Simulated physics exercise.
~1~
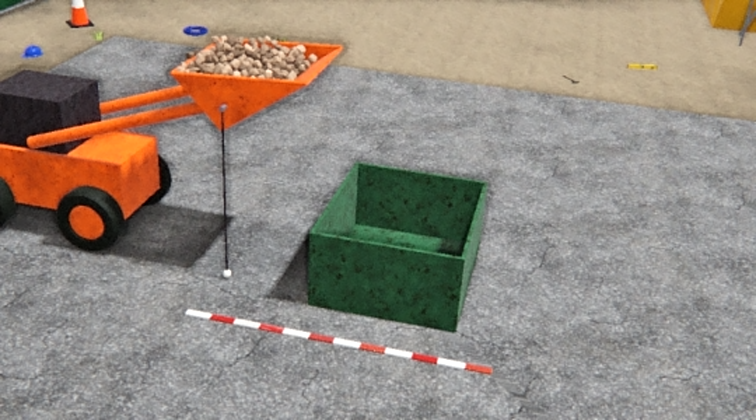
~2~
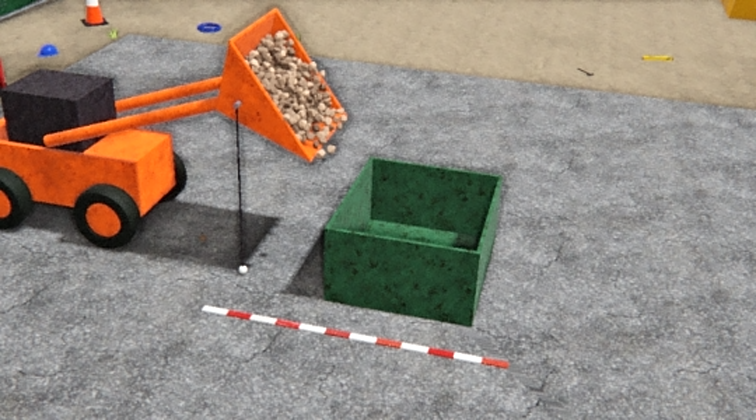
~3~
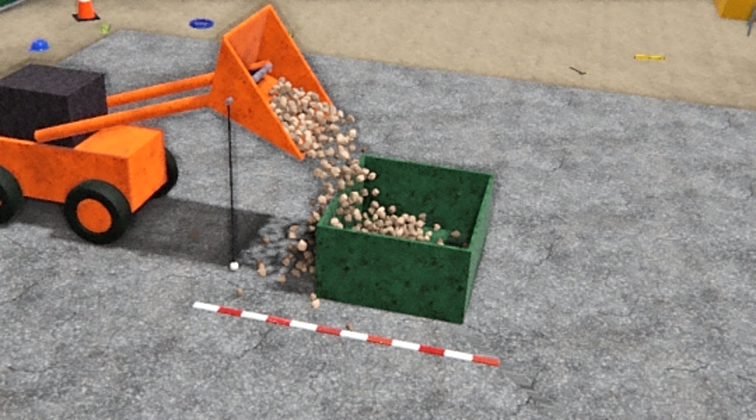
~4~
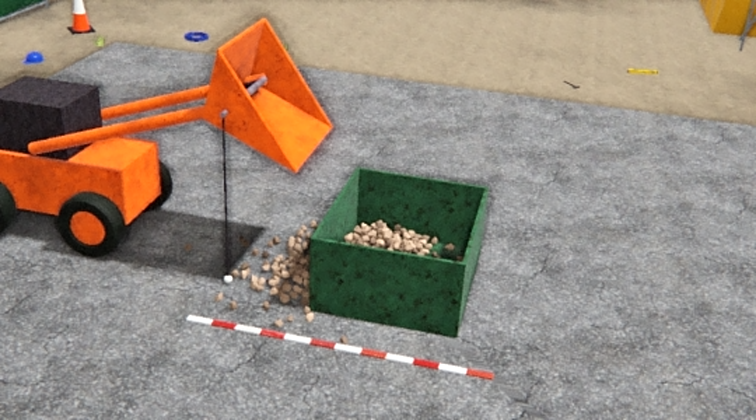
At the start, an orange loader on grey paving holds its raised bucket, heaped with pale brown stones, to the left of an open, empty green bin. The bucket tips steeply forward to the right, and the stones slide toward its lower lip. They then pour out in a stream, many dropping into the bin while others fall short on the ground beside its left wall. At the end, the bucket hangs empty and still tilted, with most of the stones piled inside the bin and a smaller heap scattered against its left side, near the white ball.
